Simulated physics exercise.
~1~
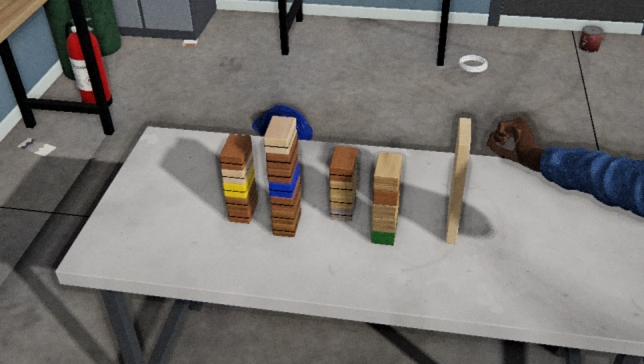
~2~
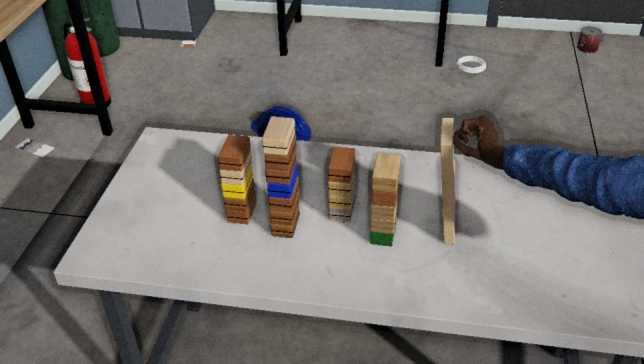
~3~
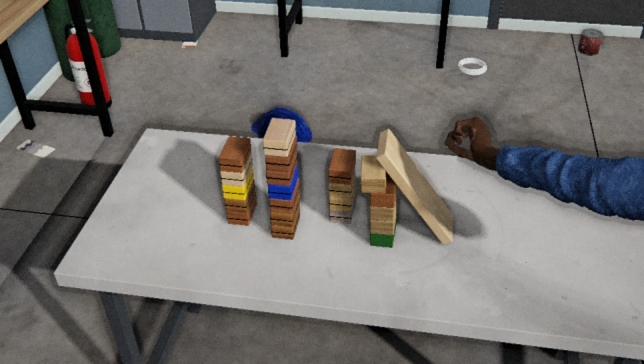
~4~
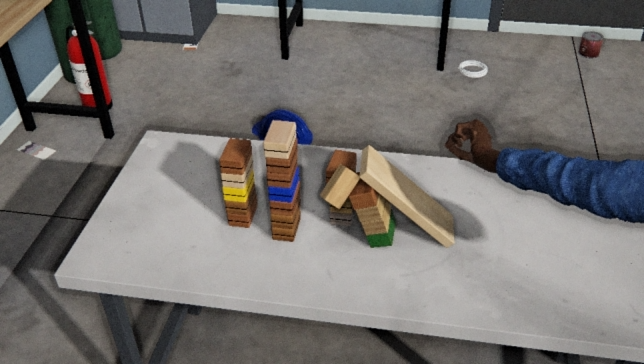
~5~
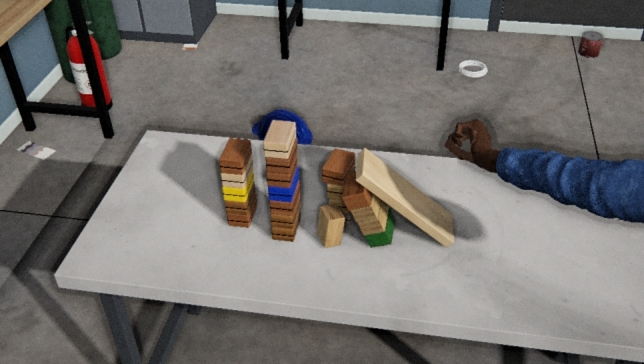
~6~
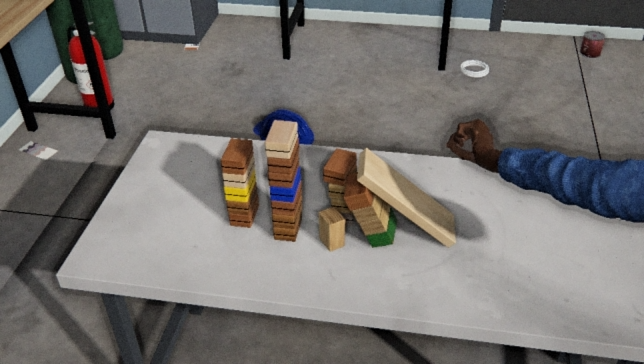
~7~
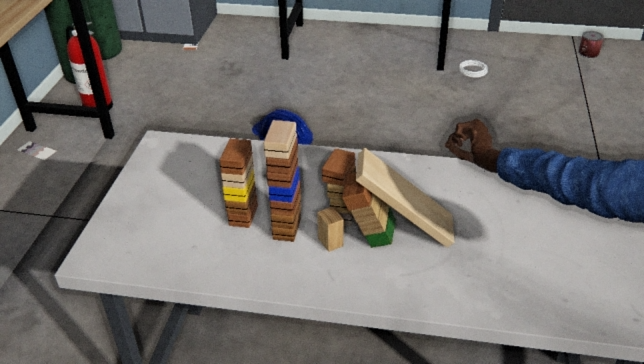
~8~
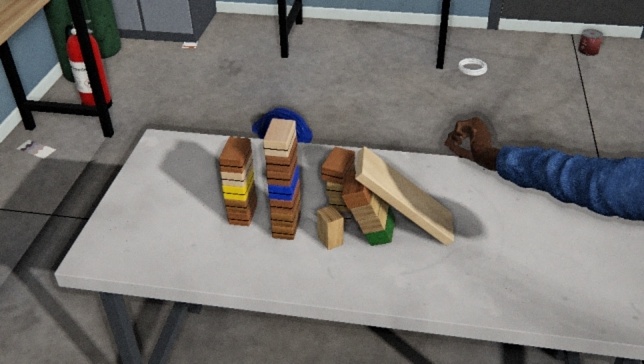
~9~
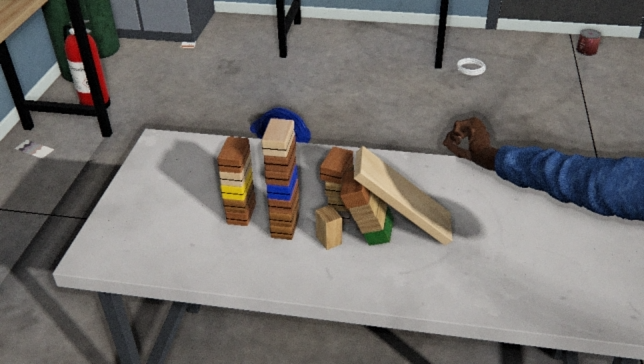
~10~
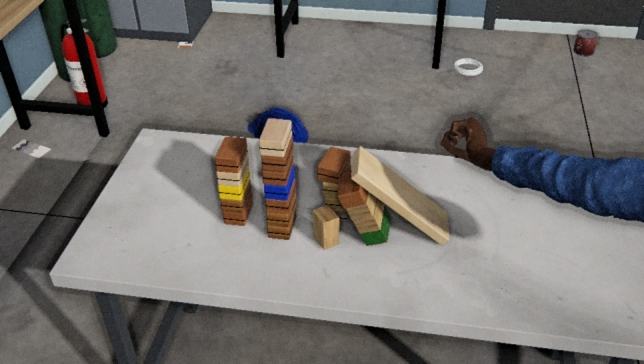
The footage shows a hand pushing an upright wooden board leftward into the nearest of four block stacks on a table; the top block drops to the tabletop, the green-marked stack tilts against its neighbour, and the board rests leaning while the yellow- and blue-marked stacks stay standing.
